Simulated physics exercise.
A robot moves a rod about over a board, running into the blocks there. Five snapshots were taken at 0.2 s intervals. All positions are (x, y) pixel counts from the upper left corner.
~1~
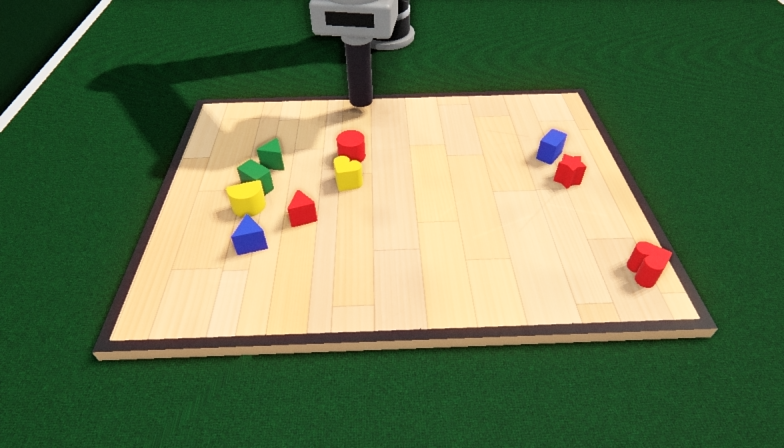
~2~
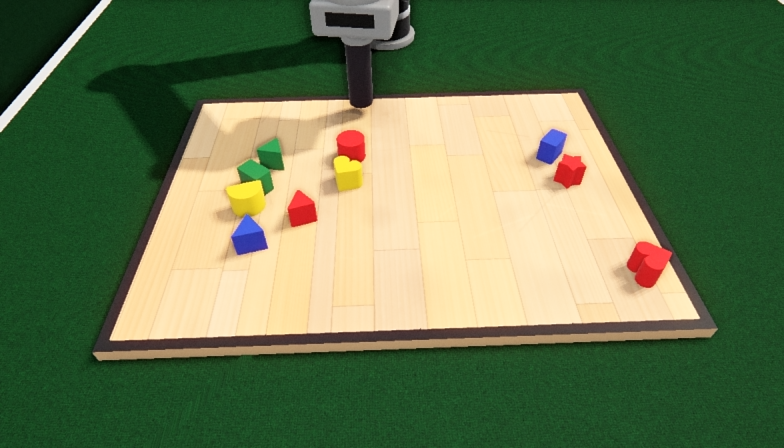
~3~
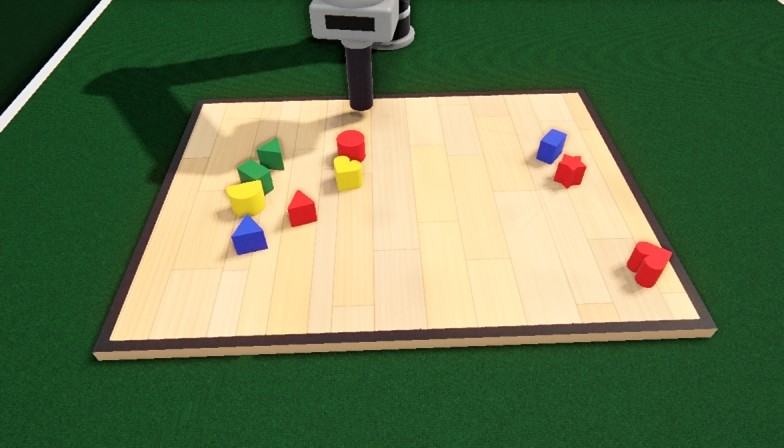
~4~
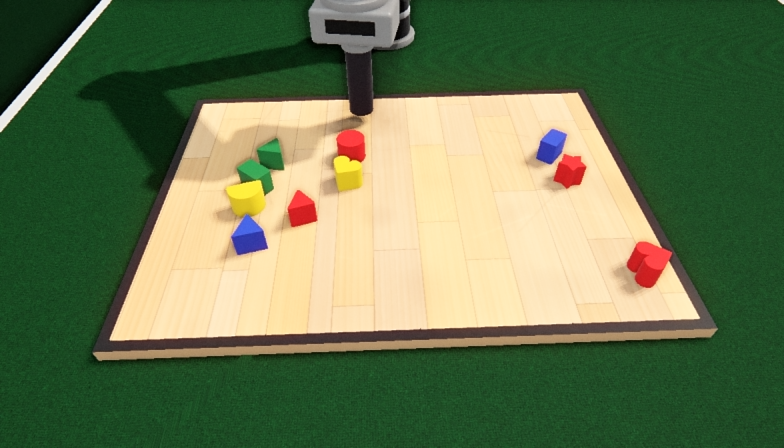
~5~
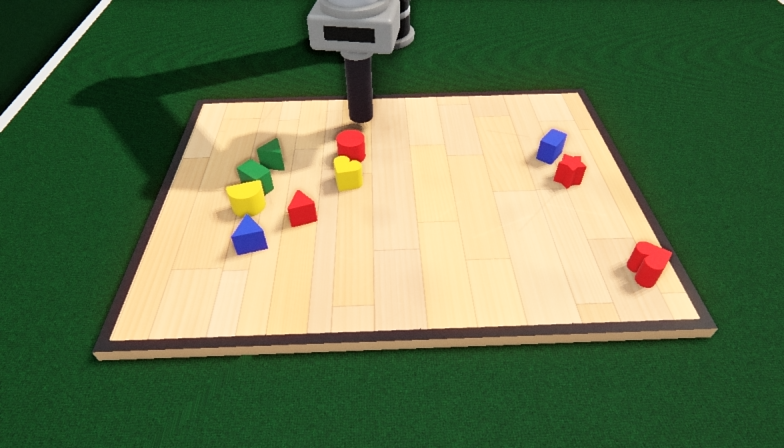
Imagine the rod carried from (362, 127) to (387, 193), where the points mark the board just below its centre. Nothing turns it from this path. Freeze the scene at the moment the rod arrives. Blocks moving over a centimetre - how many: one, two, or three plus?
I expect just one block to be moved by more than 1 cm.
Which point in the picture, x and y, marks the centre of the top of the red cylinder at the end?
The middle of its top is at (347, 147).
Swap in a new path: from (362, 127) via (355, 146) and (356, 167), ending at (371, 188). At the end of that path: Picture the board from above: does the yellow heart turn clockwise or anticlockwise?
In a top view, it turns counterclockwise.
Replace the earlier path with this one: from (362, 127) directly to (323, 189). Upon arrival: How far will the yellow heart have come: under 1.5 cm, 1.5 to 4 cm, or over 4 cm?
Ends over 4 cm away.
The first path, step by step. One third of the way, rod (369, 137); red cylinder (349, 141).
Two thirds of the way, rod (377, 159); red cylinder (347, 147).
At the end, rod (387, 183); yellow heart still; red cylinder (347, 147).
